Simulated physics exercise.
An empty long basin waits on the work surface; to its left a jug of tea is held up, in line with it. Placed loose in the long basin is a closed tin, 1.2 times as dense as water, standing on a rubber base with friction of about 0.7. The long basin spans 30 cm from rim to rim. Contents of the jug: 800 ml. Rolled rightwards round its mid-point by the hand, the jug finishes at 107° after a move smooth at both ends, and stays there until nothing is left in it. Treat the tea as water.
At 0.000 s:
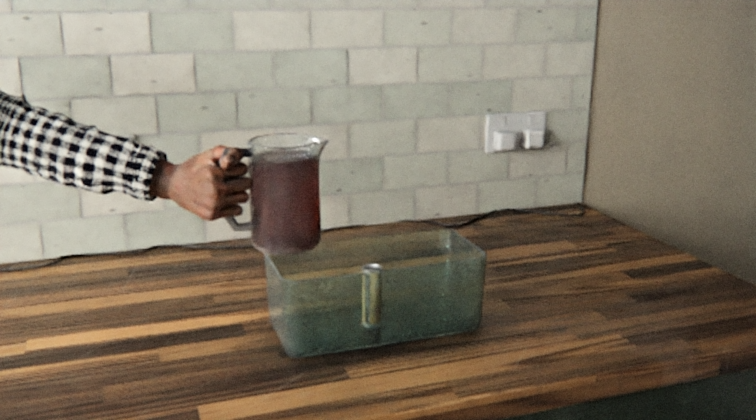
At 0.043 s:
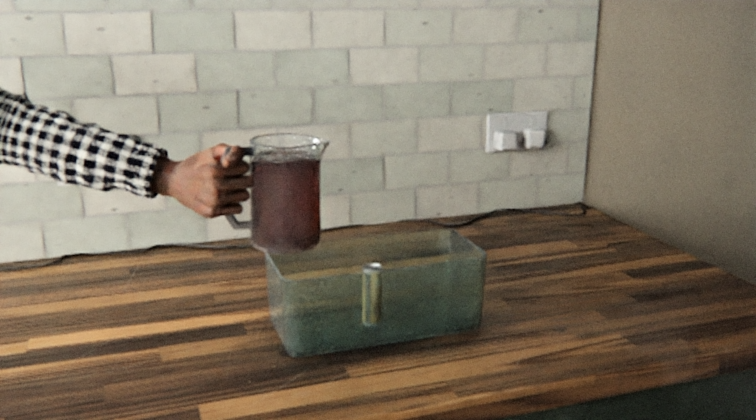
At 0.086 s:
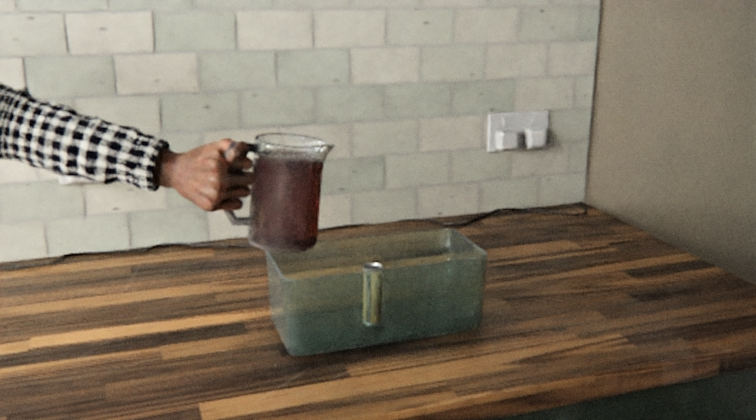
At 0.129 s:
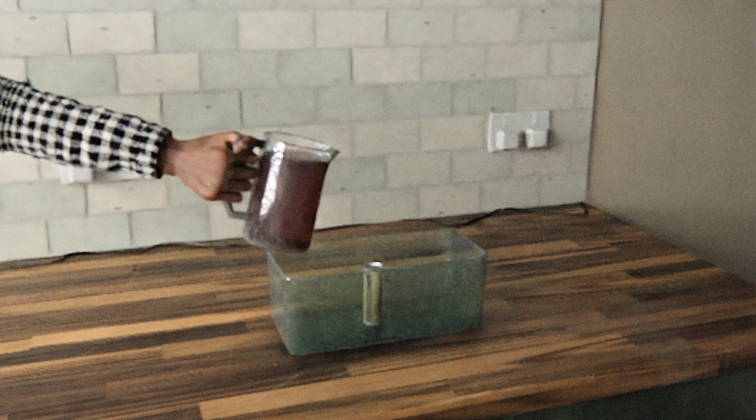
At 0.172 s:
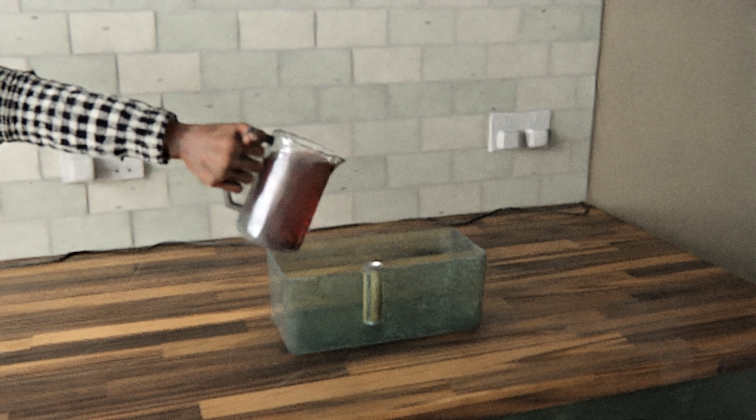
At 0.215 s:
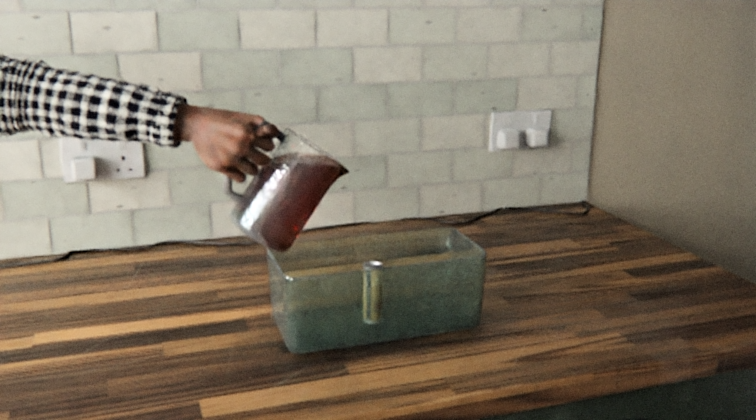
A glass jug of dark reddish-brown tea, held up by a hand in a checked sleeve, tilted slowly to the right above a clear long basin with a small tin in it on the wooden worktop.
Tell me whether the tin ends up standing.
It does not; it falls.
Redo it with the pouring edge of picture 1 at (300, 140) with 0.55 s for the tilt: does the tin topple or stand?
Then it goes over.
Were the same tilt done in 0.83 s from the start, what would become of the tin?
With that tilt, the tin tips.
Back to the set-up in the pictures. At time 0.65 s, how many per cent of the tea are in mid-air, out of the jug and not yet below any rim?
Near 14 per cent, I'd say.
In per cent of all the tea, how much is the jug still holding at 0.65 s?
Roughly 24 per cent.
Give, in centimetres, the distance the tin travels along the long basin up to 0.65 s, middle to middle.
The tin is about 0 cm from where it started.
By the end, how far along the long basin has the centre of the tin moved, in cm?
Some 7.0 cm.
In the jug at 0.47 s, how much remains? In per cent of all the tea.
Around 66 percent.
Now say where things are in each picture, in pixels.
It leans 0°; its right rim is at (328, 139); the tea meets the walls at (251, 158) and (315, 154); the long basin's rim runs from (273, 266) to (469, 243); the tin's top is at (372, 270), in the first frame.
It leans 2°; its right rim is at (330, 140); the tea meets the walls at (253, 157) and (317, 154), in the second frame.
It leans 6°; its right rim is at (334, 144); the tea meets the walls at (256, 155) and (321, 155), in the third frame.
It leans 14°; its right rim is at (340, 150); the tea meets the walls at (259, 167) and (325, 158), in the fourth frame.
It leans 24°; its right rim is at (346, 159); the tea meets the walls at (256, 177) and (333, 159), in the fifth frame.
It leans 36°; its right rim is at (350, 171); the tea meets the walls at (249, 187) and (341, 163), in the sixth frame.
After 0.47 s the tilt is 101° and 66 per cent is still to pour; the tin stands where it began.
After 0.65 s the tilt is 107° and 25 per cent is still to pour; the tin leans 4°.
After 0.84 s the tilt is 107° and 6 per cent is still to pour; the tin lies on its side.
After 1.05 s the tilt is 107° and 1 per cent is still to pour; the tin lies on its side.
In the end the tin lies on its side.
